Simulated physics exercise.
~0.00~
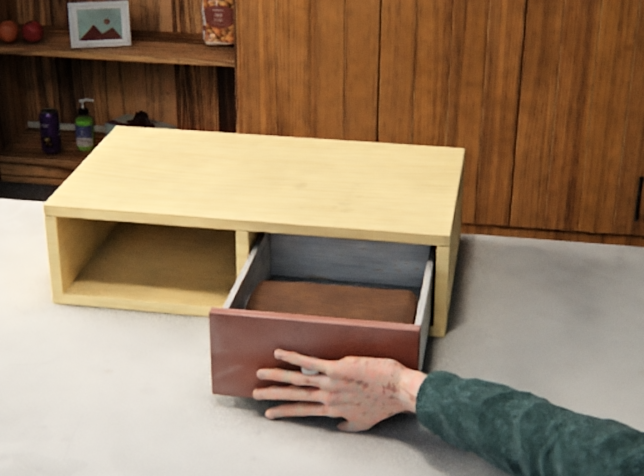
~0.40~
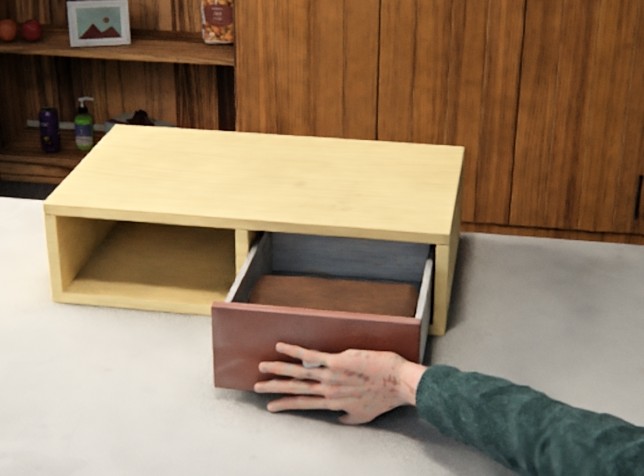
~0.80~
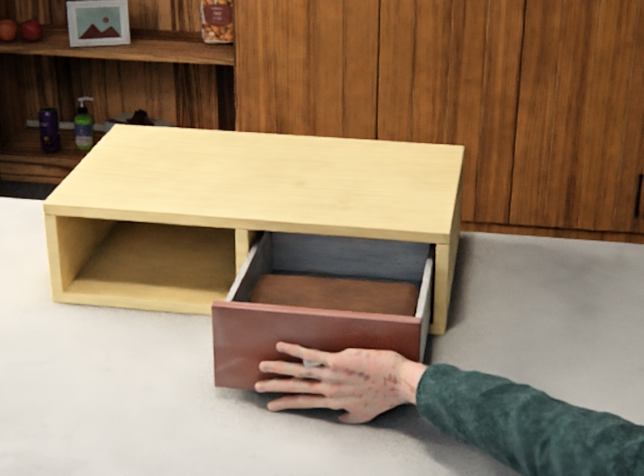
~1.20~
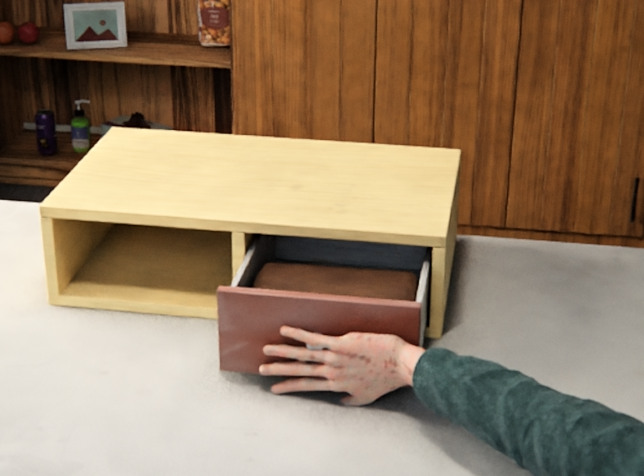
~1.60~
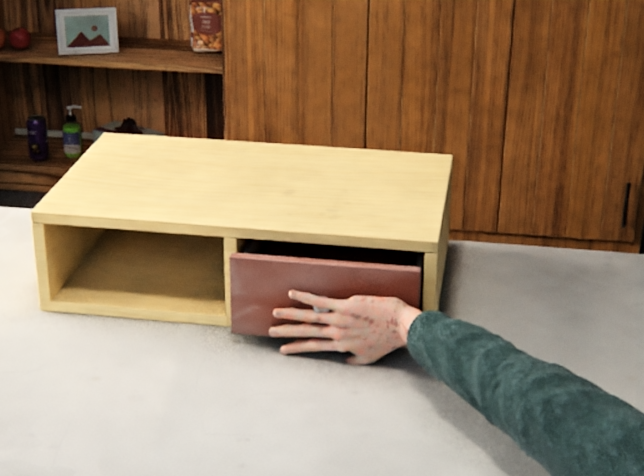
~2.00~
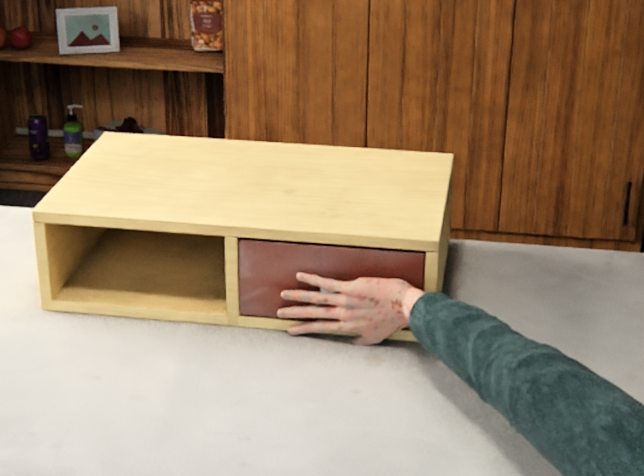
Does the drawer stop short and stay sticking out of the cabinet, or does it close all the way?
The drawer closes all the way, with its reddish front ending up flush with the cabinet.
